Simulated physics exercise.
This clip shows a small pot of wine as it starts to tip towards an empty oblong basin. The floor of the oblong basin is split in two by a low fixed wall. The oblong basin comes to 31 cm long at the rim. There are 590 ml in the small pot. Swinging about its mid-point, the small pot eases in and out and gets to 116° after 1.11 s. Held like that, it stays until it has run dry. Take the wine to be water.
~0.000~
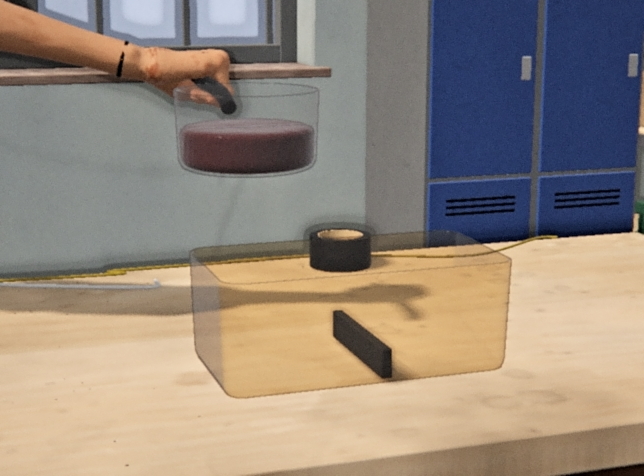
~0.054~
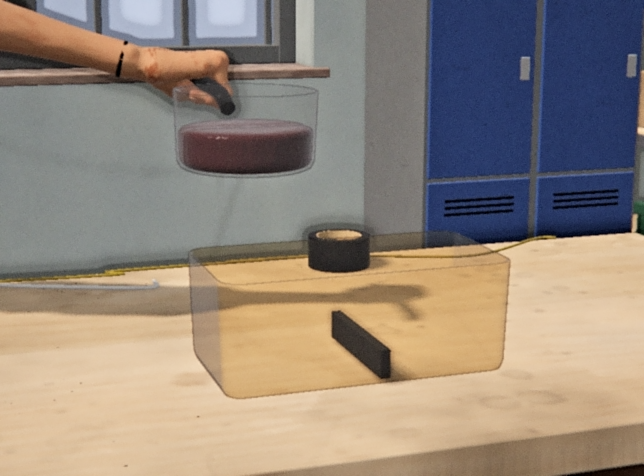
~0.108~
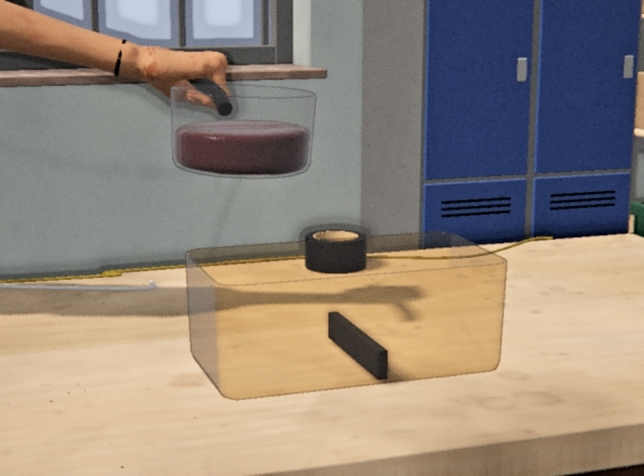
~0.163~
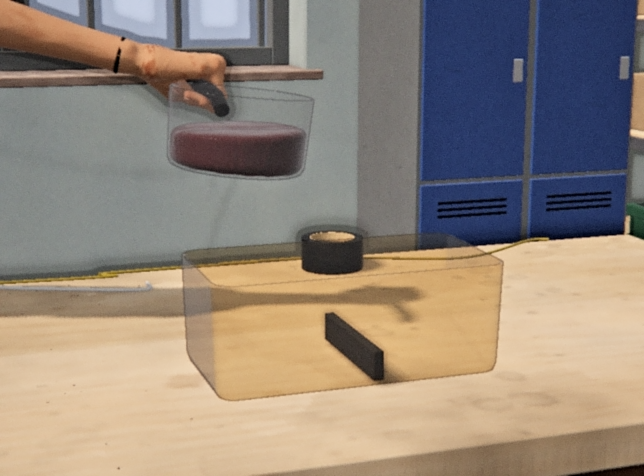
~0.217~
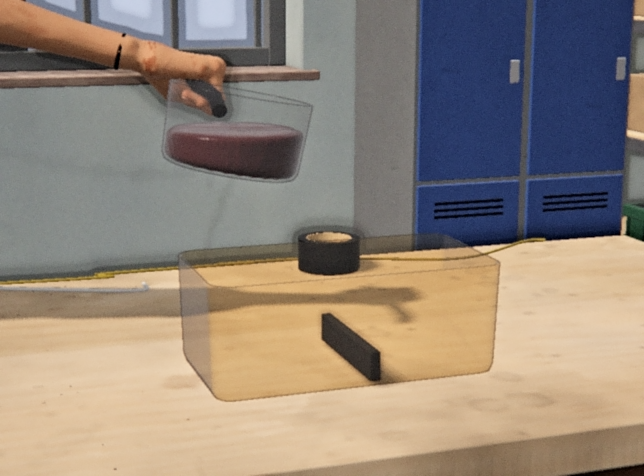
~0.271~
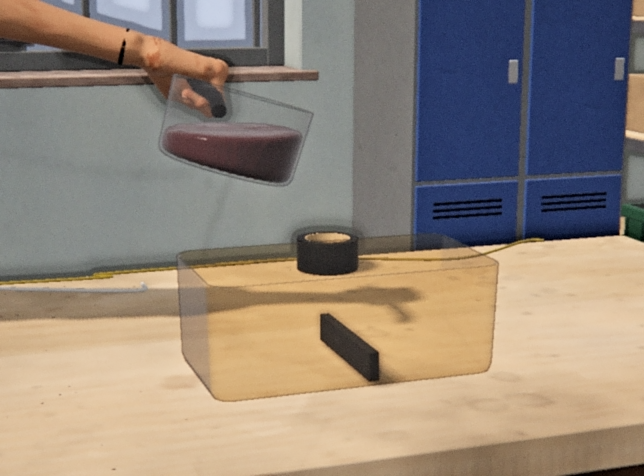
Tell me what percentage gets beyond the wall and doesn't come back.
Around 43 % gets beyond the wall and stays.
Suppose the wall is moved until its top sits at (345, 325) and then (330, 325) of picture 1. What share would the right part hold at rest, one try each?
60 per cent first, 75 per cent second.
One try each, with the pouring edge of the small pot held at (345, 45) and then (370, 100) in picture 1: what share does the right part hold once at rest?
The first try gives around 75 percent, the second around 90 percent.
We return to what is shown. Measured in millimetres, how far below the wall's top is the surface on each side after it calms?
Close to 20 mm left and close to 20 mm right.
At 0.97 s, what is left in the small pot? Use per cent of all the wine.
Around 8 in a hundred is still there.
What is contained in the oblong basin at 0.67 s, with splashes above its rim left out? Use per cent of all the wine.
I'd estimate some 8 percent of the liquid.
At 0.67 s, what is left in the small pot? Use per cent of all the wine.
58 %.
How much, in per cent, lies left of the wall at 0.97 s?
Left share: Approx. 40 %.
After 0.67 s the tilt is 77° and 58 per cent is still to pour, 4 is left of the wall and 4 right of it.
After 0.97 s the tilt is 111° and 8 per cent is still to pour, 40 is left of the wall and 41 right of it.
After 1.27 s the tilt is 116° and 0 per cent is still to pour, 57 is left of the wall and 43 right of it.
After 1.61 s the tilt is 116° and 0 per cent is still to pour, 57 is left of the wall and 43 right of it.
In the end 57 per cent lies left of the wall, 43 right of it and 1 outside.
